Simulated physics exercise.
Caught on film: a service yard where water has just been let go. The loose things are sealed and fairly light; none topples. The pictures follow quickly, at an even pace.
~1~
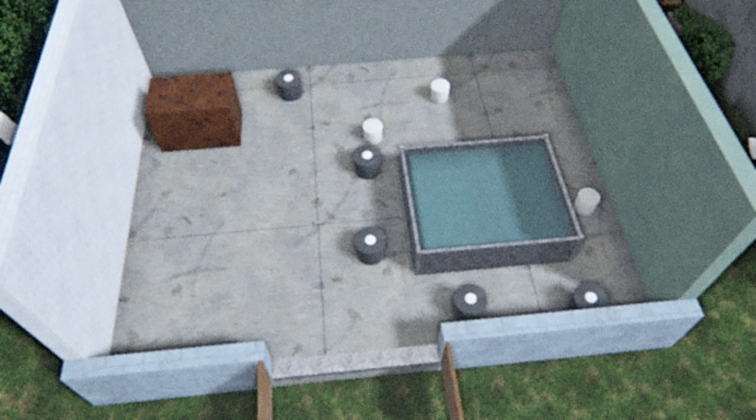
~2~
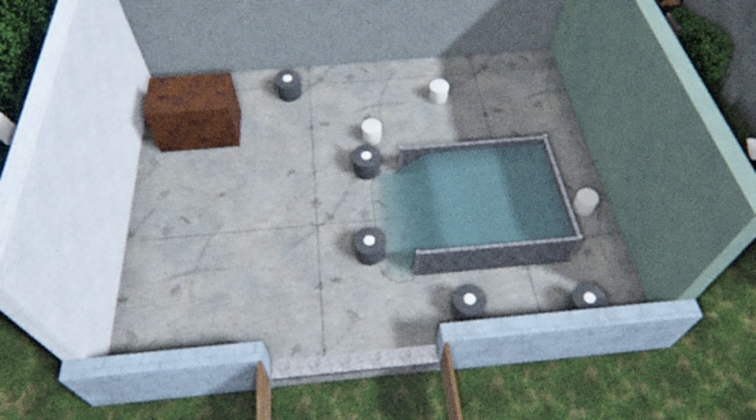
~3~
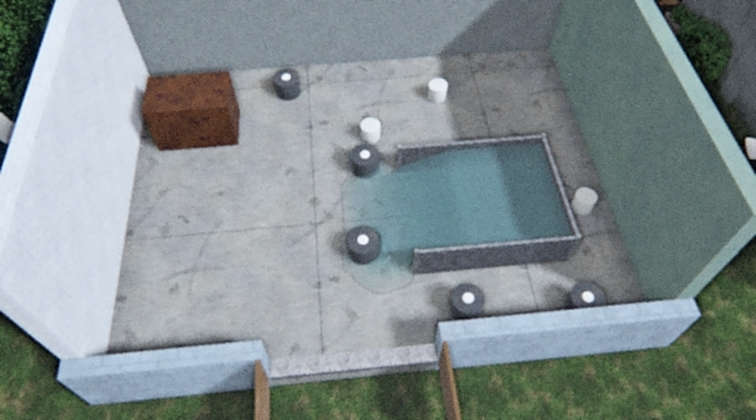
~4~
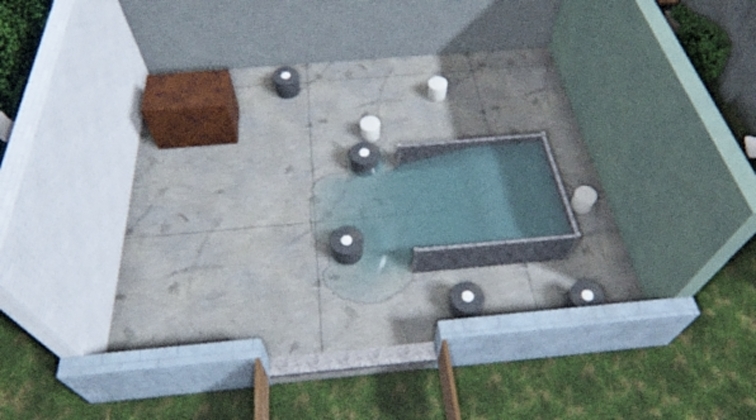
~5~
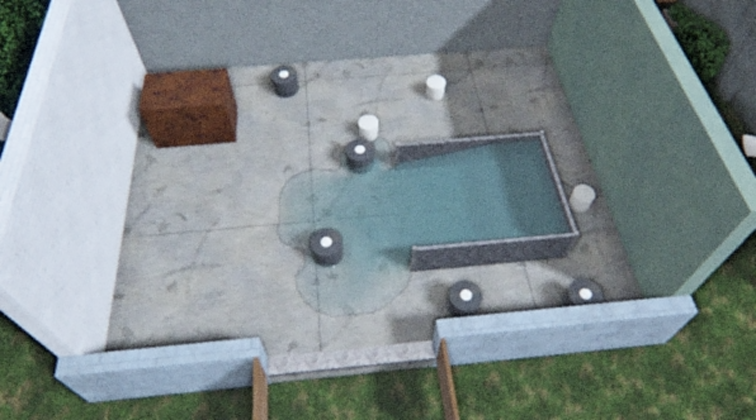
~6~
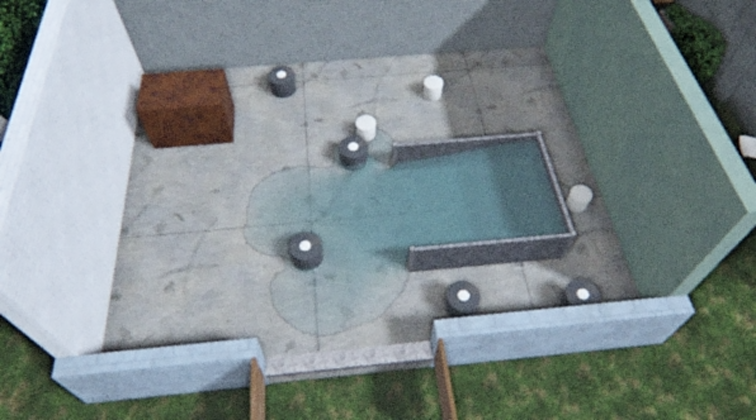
Water spreads leftward across the concrete yard from the open left side of a low-walled rectangular pool, flowing around two dark tubs. The nearer tub slides left as the sheet fans out in rounded lobes, then the farther one shifts slightly toward a white tub, while the rusty brown block stays put.
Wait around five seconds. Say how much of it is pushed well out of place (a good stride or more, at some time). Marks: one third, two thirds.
Share: Not even a third.
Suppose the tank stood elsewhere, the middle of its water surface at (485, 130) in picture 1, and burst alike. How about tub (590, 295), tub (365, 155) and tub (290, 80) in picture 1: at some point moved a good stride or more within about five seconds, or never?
One after the other: No, shifted that much, moved that far.
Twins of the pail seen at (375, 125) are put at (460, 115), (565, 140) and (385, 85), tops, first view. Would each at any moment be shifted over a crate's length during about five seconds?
In turn: Less than that, under that, under that.
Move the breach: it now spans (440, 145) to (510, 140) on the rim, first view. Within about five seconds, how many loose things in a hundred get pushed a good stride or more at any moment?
Close to 40 %.
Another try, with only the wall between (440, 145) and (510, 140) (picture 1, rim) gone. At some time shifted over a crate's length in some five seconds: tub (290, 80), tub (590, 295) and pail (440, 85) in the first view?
In that order: Pushed that far, never so far, that far or more.
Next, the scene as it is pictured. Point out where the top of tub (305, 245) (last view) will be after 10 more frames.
Close to (162, 289).
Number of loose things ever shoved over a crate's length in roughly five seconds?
I count 2.
A moment on, 1 of 8 are well off their spots; 0 afloat.
Next, 2 of 8 are well off their spots; 0 afloat.
Later, 2 of 8 are well off their spots; 1 afloat.
In the end, 2 of 8 are well off their spots, and 2 have been at some point; 1 afloat.
